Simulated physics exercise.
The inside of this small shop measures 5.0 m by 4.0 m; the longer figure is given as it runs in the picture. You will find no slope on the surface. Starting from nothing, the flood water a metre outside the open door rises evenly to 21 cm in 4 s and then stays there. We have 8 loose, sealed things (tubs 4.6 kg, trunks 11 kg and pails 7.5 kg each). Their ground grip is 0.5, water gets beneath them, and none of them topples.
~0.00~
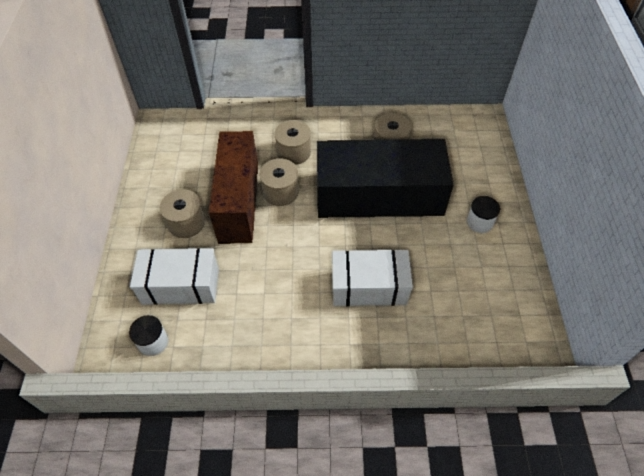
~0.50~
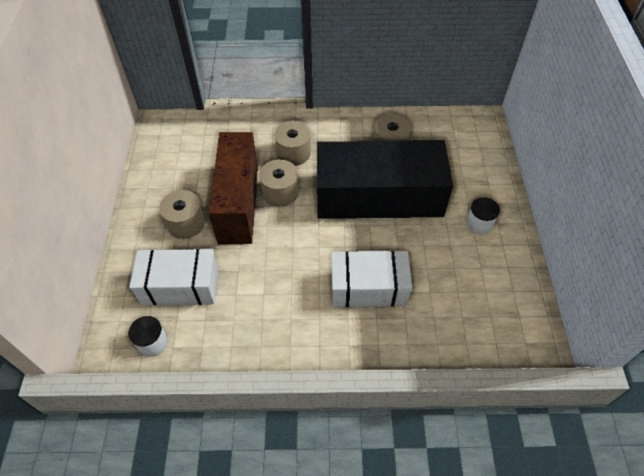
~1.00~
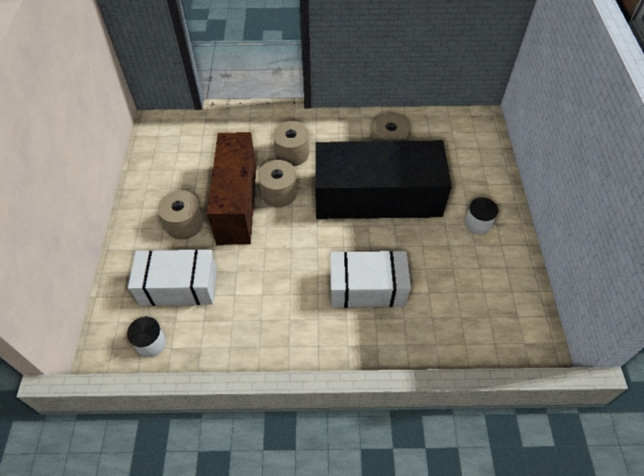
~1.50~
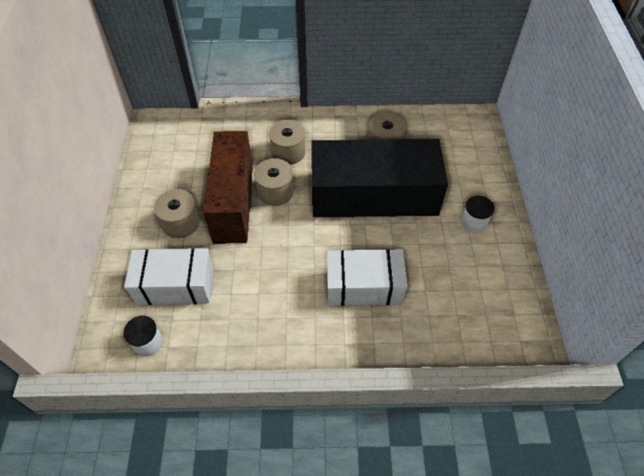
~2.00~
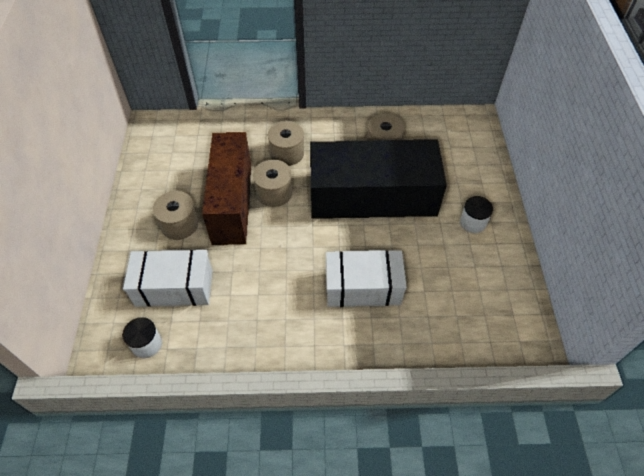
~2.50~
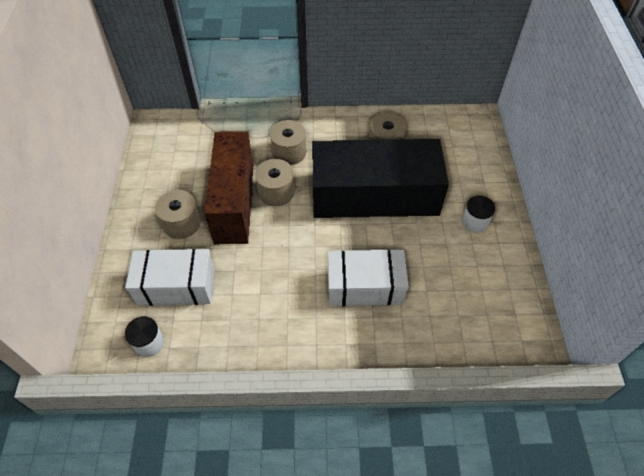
The video shows a small tiled room holding strapped white trunks, round tan objects, pails, and brown and black blocks. Bluish water covers the checkered ground outside, then edges through the back doorway while the objects stay in place.
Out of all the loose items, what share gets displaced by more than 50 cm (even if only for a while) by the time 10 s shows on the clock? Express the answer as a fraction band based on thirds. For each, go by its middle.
The band is at least two thirds.
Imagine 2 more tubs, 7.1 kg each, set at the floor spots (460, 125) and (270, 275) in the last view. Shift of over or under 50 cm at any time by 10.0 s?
In that order: Under, past it.
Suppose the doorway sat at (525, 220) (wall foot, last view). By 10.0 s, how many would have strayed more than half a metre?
In that case the number is 3.
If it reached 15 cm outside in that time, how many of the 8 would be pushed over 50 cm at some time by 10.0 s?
You'd get 4 in that case.
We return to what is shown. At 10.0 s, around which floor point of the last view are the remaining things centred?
Averaged position, last view: Near pixel (381, 235).
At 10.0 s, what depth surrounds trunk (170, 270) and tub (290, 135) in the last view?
Depths: Near 9 cm, then near 4 cm.
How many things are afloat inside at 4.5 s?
Total: 1.
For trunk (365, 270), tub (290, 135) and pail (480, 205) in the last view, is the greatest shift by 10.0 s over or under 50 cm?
In turn: Below the mark, above the mark, below the mark.
After 3.5 s 0 of 8 are over 50 cm from their spots; 0 afloat.
After 4.5 s 1 of 8 are over 50 cm from their spots; 1 afloat.
After 7.0 s 4 of 8 are over 50 cm from their spots; 3 afloat.
After 10.0 s 6 of 8 are over 50 cm from their spots, and 6 have been at some point; 6 afloat.
